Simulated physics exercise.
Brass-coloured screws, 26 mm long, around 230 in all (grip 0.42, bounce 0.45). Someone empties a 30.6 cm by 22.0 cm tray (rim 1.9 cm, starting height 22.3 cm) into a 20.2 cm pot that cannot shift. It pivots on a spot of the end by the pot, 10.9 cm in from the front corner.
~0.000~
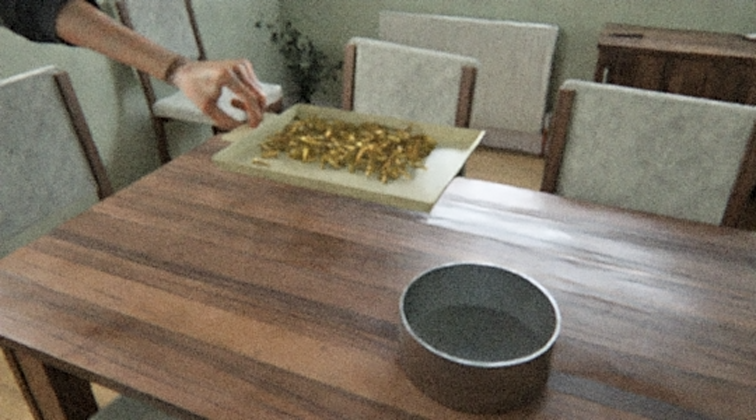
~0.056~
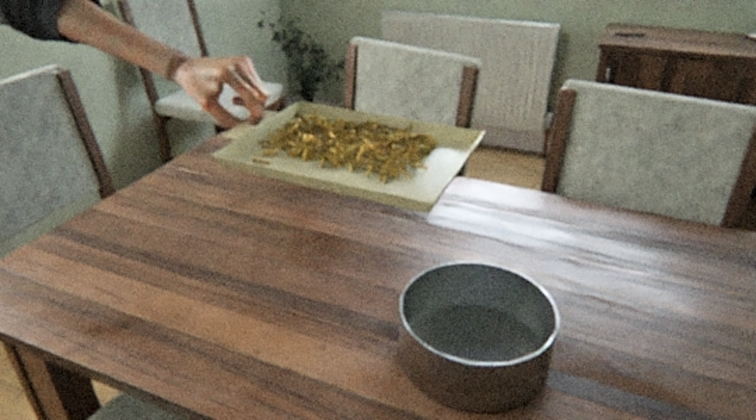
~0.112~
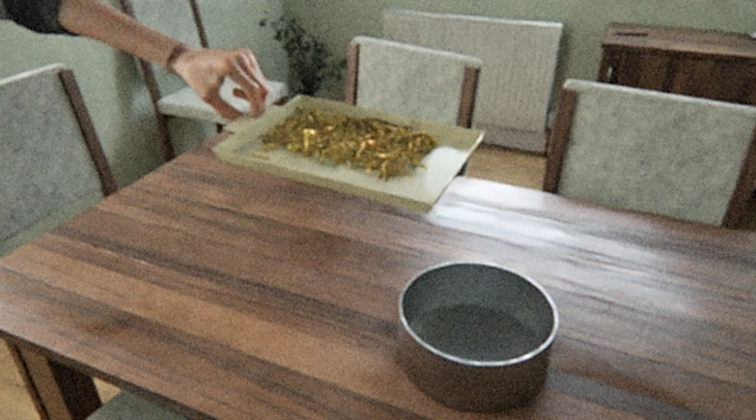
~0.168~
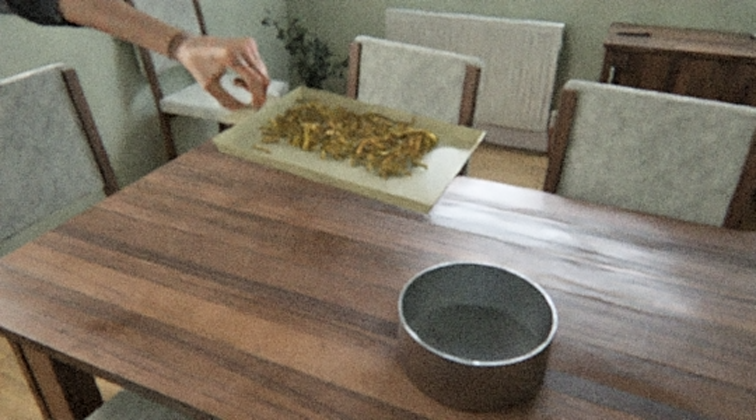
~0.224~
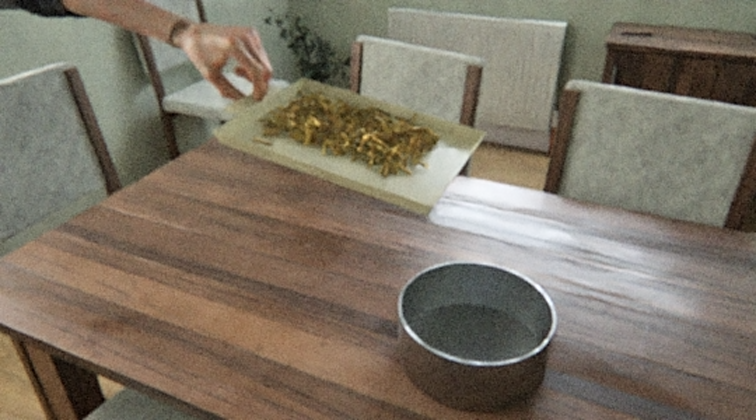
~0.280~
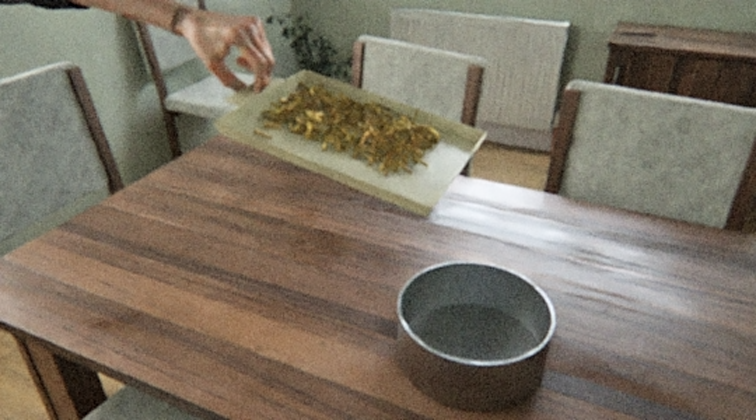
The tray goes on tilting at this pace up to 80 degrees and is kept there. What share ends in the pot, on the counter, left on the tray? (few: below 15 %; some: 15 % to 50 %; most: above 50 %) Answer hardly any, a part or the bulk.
Pot: The bulk, counter: A part, tray: Hardly any.
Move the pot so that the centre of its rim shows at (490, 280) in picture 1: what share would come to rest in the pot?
Some 85 per cent.
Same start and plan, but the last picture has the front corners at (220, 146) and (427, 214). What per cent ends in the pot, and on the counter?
Pot 45, counter 55.
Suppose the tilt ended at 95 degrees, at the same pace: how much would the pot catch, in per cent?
In that case some 65 per cent.
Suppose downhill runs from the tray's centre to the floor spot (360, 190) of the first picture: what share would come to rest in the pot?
About 40 per cent.
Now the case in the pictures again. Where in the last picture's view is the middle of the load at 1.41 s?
At about (459, 170).
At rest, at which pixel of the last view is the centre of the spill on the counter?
Around (501, 290).
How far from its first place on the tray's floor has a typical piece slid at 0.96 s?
Some 13 cm.
After 0.96 s, tilt 43 degrees; the tray holds 100 %, the pot 0 %.
After 1.41 s, tilt 65 degrees; the tray holds 75 %, the pot 10 %.
After 1.94 s, tilt 80 degrees; the tray holds 10 %, the pot 50 %.
In the end, at 3.1 s, pot 60 %, counter 35 %, tray 5 %.
